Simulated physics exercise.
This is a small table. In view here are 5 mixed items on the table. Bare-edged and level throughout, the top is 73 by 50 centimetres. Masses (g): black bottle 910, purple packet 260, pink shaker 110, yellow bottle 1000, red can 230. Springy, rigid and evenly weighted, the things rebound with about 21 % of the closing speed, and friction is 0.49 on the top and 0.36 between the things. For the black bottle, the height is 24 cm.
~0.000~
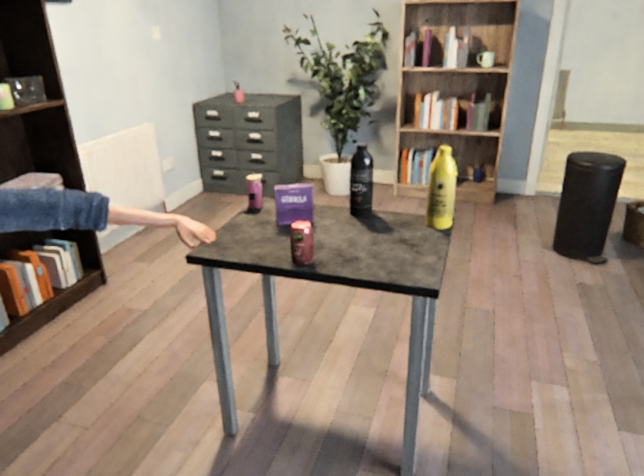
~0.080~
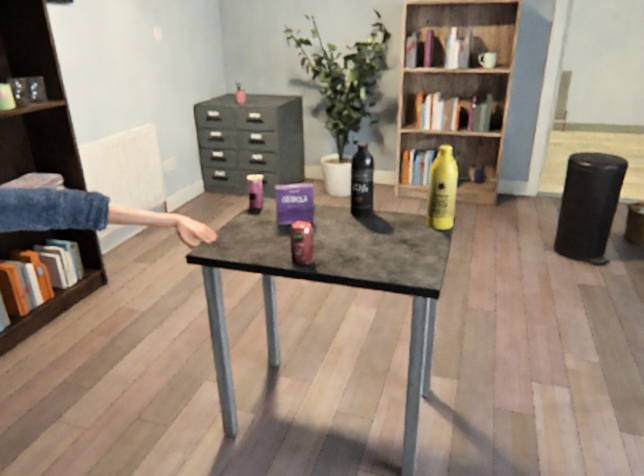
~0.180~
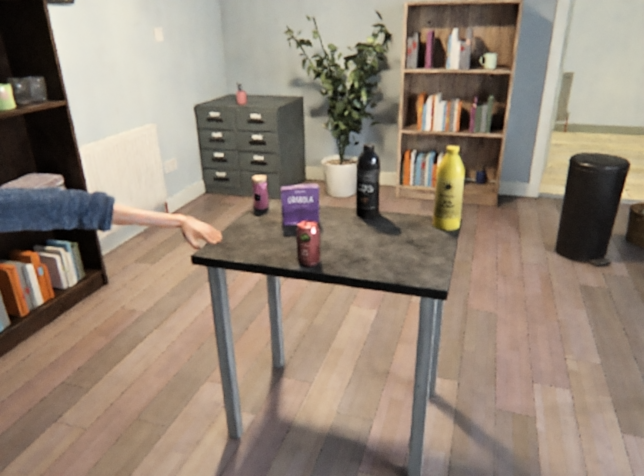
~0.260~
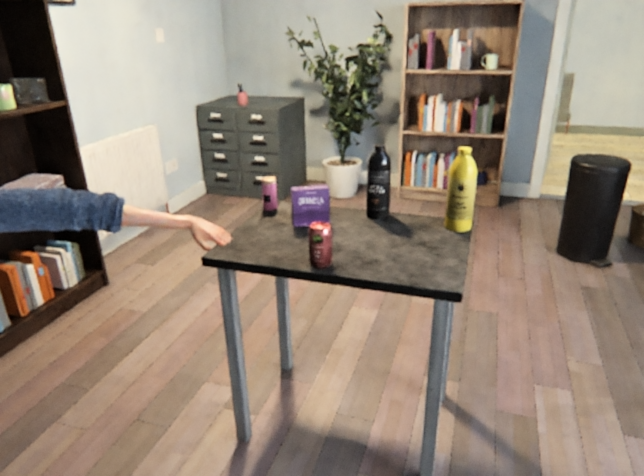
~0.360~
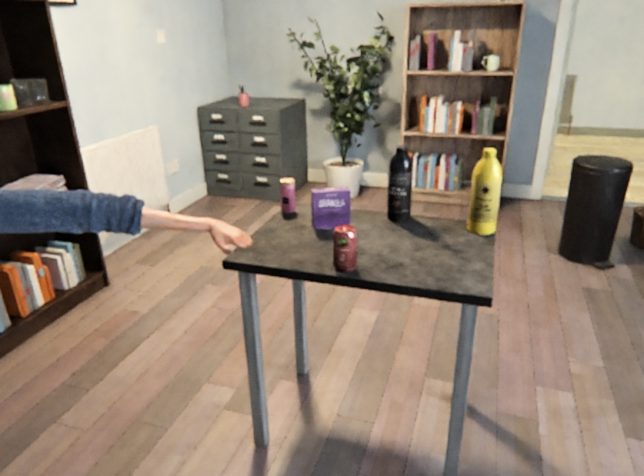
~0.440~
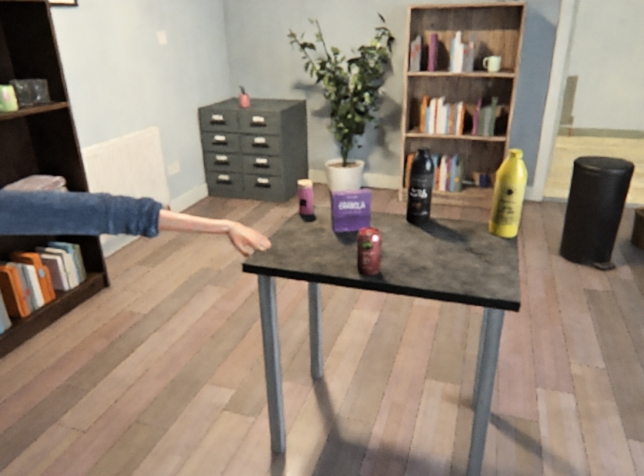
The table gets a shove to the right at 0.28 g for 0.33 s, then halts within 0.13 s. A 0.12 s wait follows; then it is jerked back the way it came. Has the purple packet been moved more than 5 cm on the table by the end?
No.
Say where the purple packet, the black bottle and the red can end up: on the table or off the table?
Final state - the purple packet stays within bounds; the black bottle stays within bounds; the red can stays within bounds.
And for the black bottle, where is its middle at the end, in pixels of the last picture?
Near (411, 208).
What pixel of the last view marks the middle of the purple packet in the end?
Roughly (295, 205).
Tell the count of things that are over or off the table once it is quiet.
The number is 3.
After 0.64 s, table shifted 21 cm; yellow bottle now off the table; purple packet moved 3 cm near (365, 212); pink shaker 48° off upright.
After 0.84 s, table shifted 16 cm; purple packet moved 3 cm near (348, 210); black bottle on its side; pink shaker on its side.
After 1.14 s, black bottle on its side; pink shaker on its side.
In the end (1.8 s), off the table, yellow bottle; toppled on the table, black bottle and pink shaker; the other 2 under 5 cm from the start. At the end, from the last picture's camera, purple packet near (295, 205).
